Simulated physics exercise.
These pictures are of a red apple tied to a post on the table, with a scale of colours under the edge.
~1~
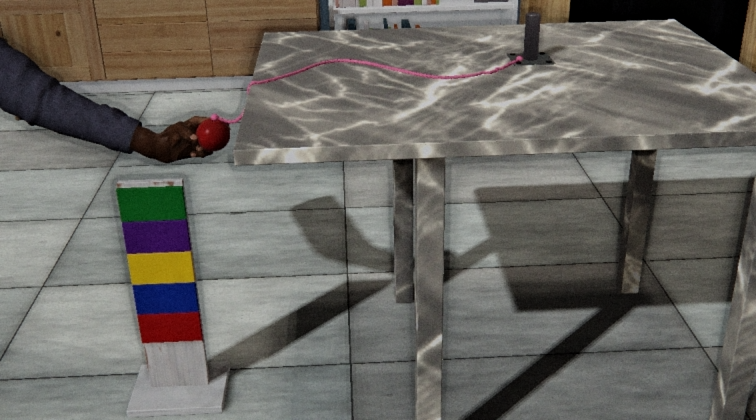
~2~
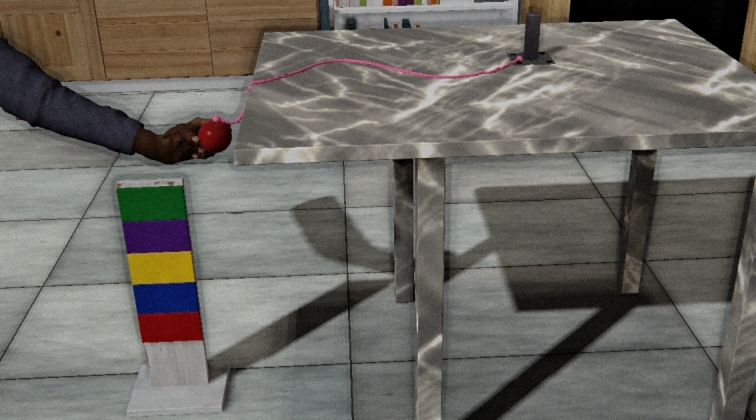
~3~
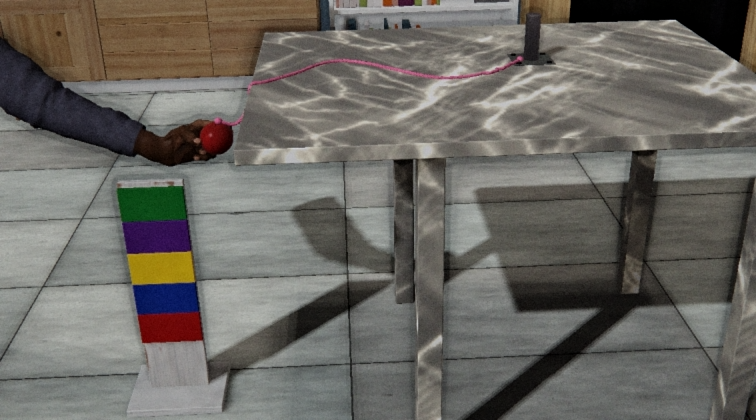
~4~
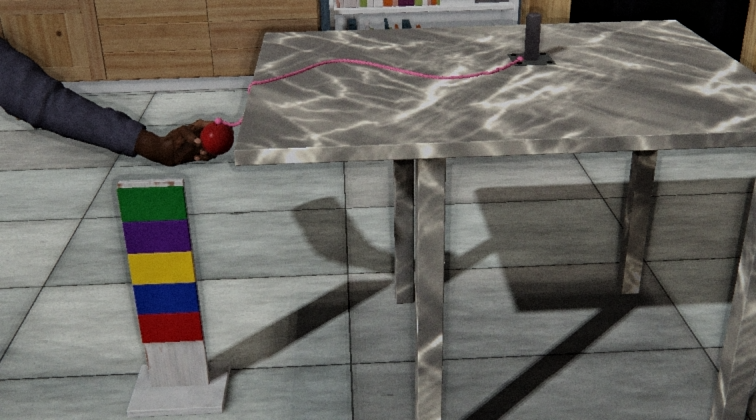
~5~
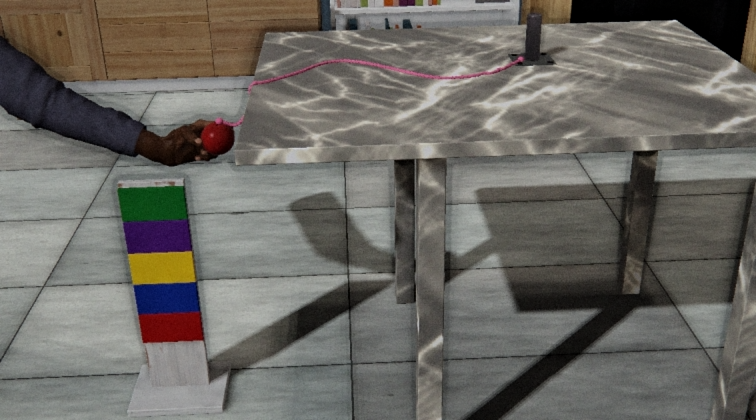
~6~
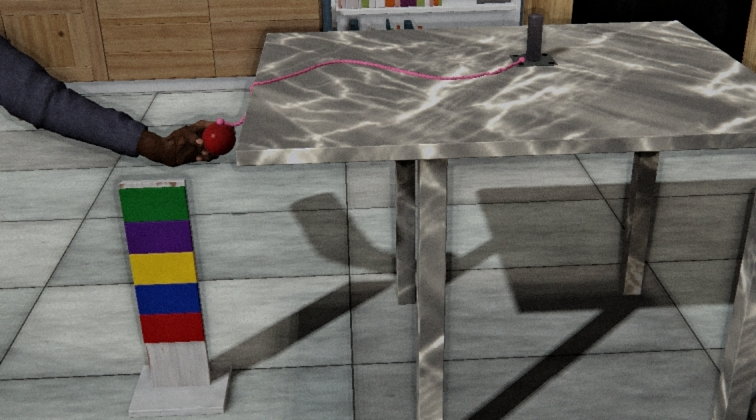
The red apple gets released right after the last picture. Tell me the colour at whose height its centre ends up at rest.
It ends up level with purple.
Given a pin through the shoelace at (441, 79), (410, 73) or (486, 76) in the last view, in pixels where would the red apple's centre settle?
For the three tries you'd see (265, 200), (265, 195) and (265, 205).
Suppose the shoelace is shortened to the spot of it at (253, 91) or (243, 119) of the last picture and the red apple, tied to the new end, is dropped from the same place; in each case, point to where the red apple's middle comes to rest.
It ends up at (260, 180) the first time and at (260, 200) the second.
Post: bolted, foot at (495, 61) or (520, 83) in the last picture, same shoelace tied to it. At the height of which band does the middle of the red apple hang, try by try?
For the first spot, yellow; for the second, yellow.
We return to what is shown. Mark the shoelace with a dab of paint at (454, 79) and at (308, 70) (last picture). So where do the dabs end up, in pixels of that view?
Final positions are (424, 68) and (253, 92), in that order.
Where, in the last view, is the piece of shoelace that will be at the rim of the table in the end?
Approx. (311, 69).
Soon after, apple near (228, 209); level with green.
After that, apple near (276, 220); level with purple.
And then, apple near (255, 231); level with purple.
In the end, apple near (263, 229); level with purple. Its centre hangs level with the purple band.
